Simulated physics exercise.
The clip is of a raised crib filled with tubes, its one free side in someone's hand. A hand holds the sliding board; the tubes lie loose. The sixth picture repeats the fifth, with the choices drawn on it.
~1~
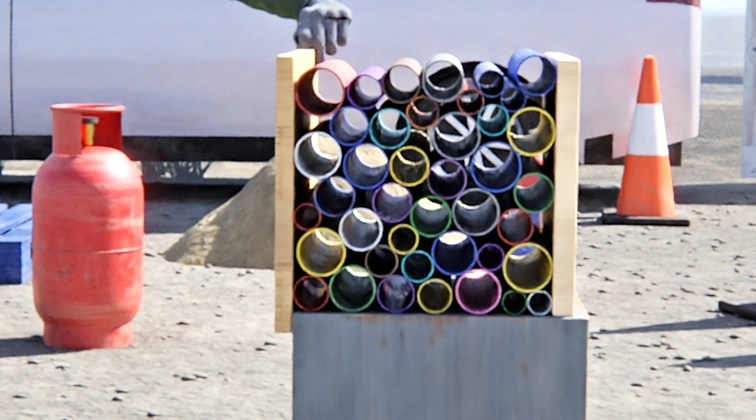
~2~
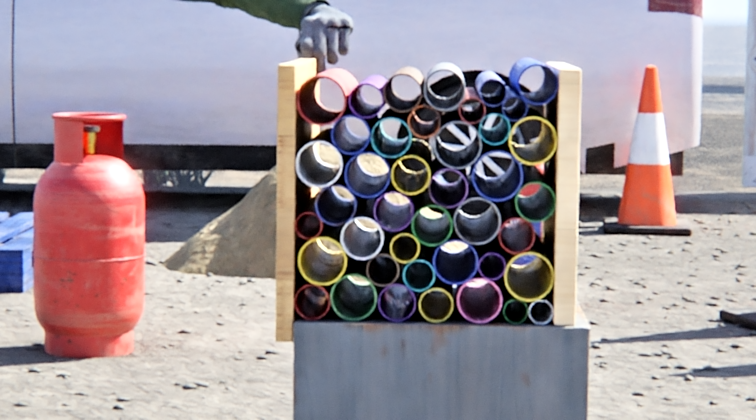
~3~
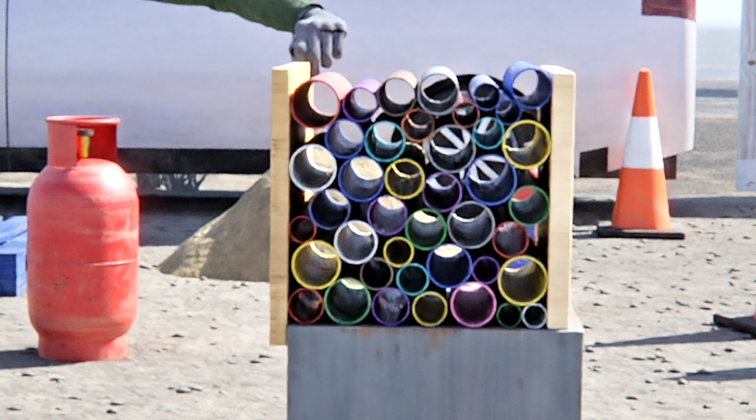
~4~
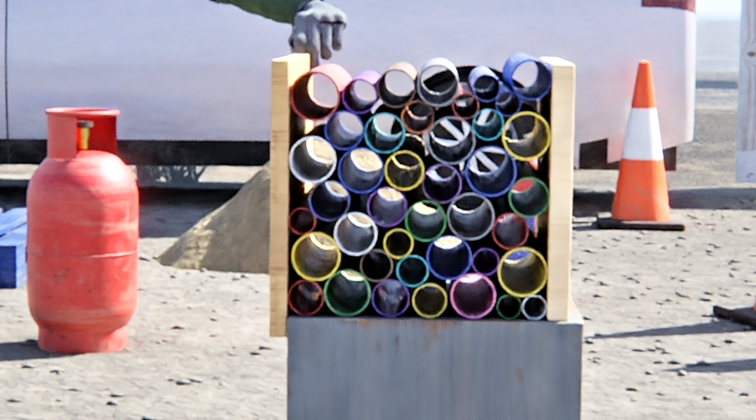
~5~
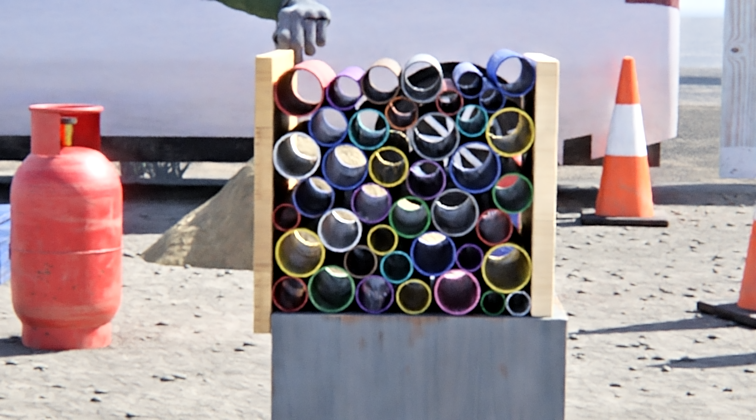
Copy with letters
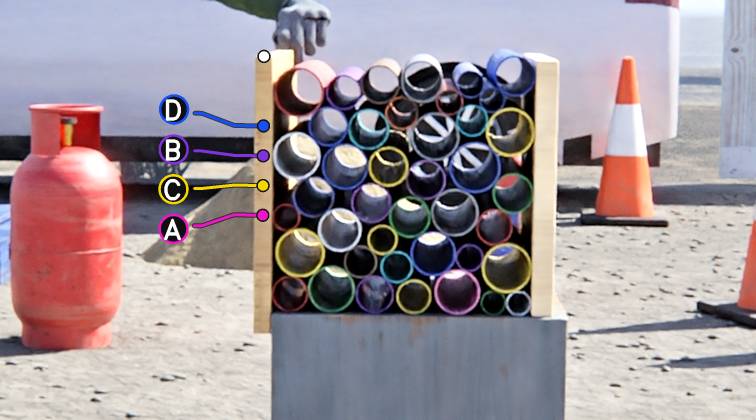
A gloved hand rests atop the left board while the stacked colourful tubes stay still.
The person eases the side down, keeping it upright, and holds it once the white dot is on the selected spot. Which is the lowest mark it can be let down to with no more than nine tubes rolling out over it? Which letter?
The lowest mark that will do is A.
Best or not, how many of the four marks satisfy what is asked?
Four of the four.
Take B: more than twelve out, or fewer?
At B, fewer than twelve.
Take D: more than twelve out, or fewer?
It loses fewer than twelve.
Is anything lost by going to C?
At C: Yes.
On the marked copy, A at (263, 215); B at (264, 156); C at (263, 185); D at (264, 126); the white dot at (264, 56).
Taking A. A third of the way, top of the board (273, 125).
Two thirds of the way, top of the board (272, 205).
When it is over, top of the board (272, 215), about five out over the board.
As for the rest, B one out over the board; C one out over the board; D none out over the board.
